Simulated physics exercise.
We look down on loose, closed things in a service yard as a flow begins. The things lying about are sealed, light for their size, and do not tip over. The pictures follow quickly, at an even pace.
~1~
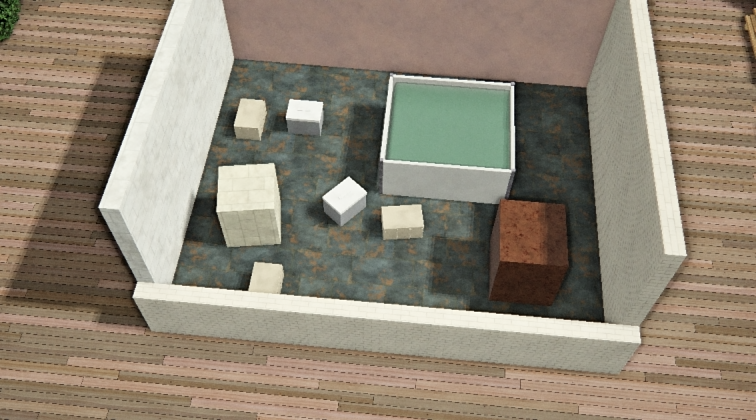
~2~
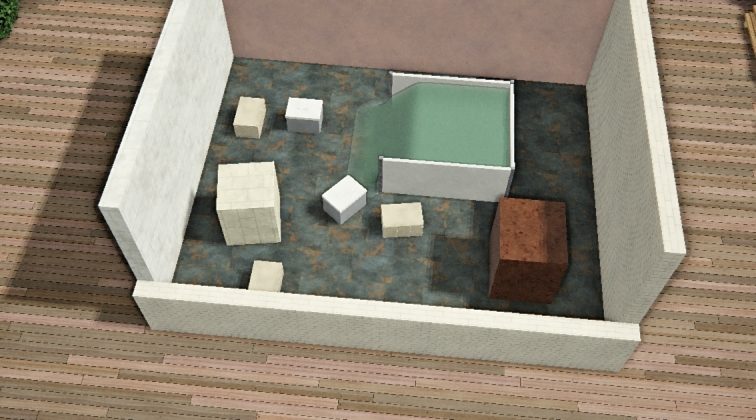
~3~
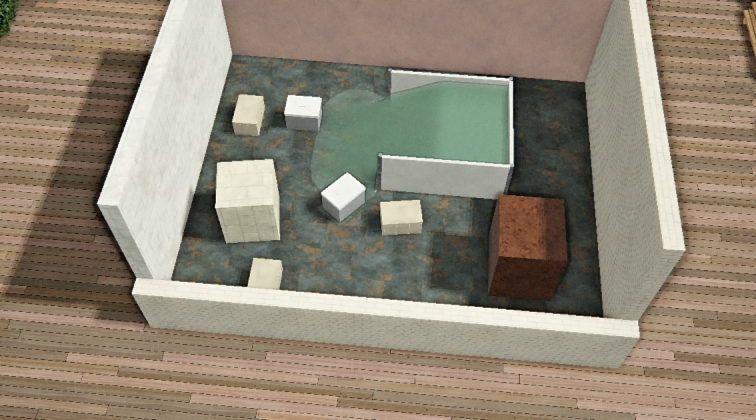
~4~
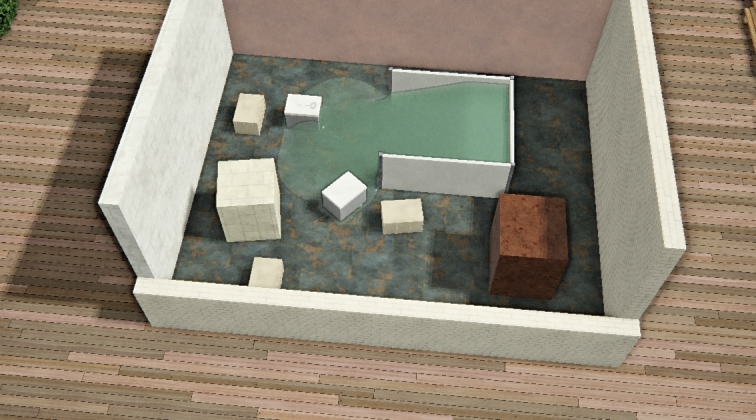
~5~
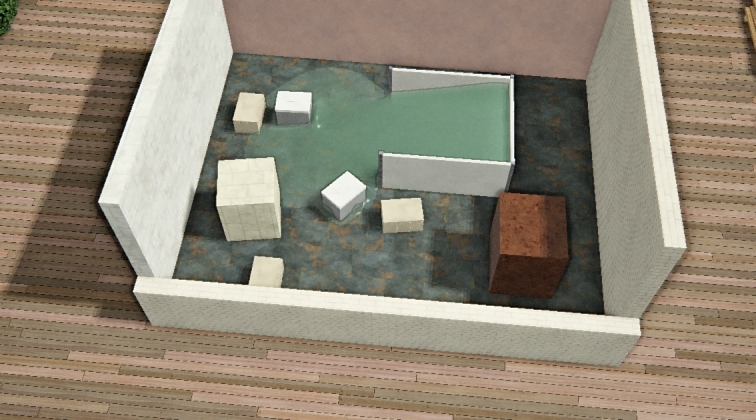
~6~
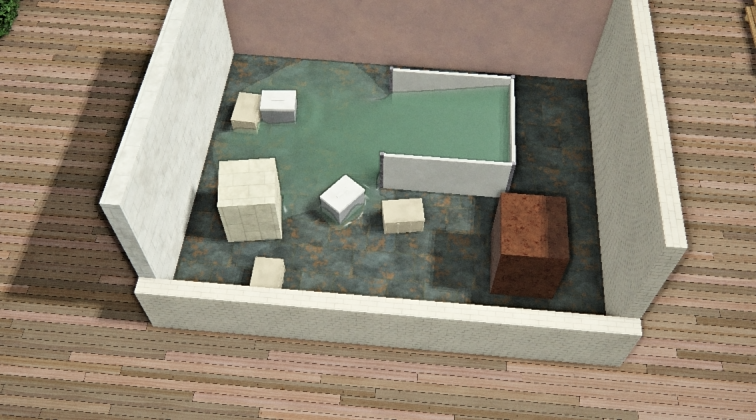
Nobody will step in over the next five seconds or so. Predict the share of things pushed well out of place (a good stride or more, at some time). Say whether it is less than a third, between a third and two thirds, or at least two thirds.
Share: Two thirds and up.
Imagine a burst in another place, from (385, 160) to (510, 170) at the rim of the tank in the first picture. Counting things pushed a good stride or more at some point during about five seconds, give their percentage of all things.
Roughly 60 %.
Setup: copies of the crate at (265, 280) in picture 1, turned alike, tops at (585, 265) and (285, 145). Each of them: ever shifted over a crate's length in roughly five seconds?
Stays put, displaced.
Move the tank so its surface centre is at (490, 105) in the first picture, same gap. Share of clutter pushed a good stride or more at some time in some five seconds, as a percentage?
Roughly 100 %.
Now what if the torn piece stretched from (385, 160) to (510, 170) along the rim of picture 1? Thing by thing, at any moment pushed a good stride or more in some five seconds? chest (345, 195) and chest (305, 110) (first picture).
The first one came up short, the second came up short.
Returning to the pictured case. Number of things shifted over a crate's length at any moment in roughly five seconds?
Total: 5.
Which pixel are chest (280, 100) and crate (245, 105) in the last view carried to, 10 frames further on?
First top about at (263, 71); second top about at (234, 83).
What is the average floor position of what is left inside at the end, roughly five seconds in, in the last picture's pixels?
Centre estimate: Around (404, 193).
A moment on, 1 of 5 are well off their spots; 1 afloat.
Next, 1 of 5 are well off their spots; 3 afloat.
Later, 3 of 5 are well off their spots; 3 afloat.
In the end, 5 of 5 are well off their spots, and 5 have been at some point; 5 afloat.
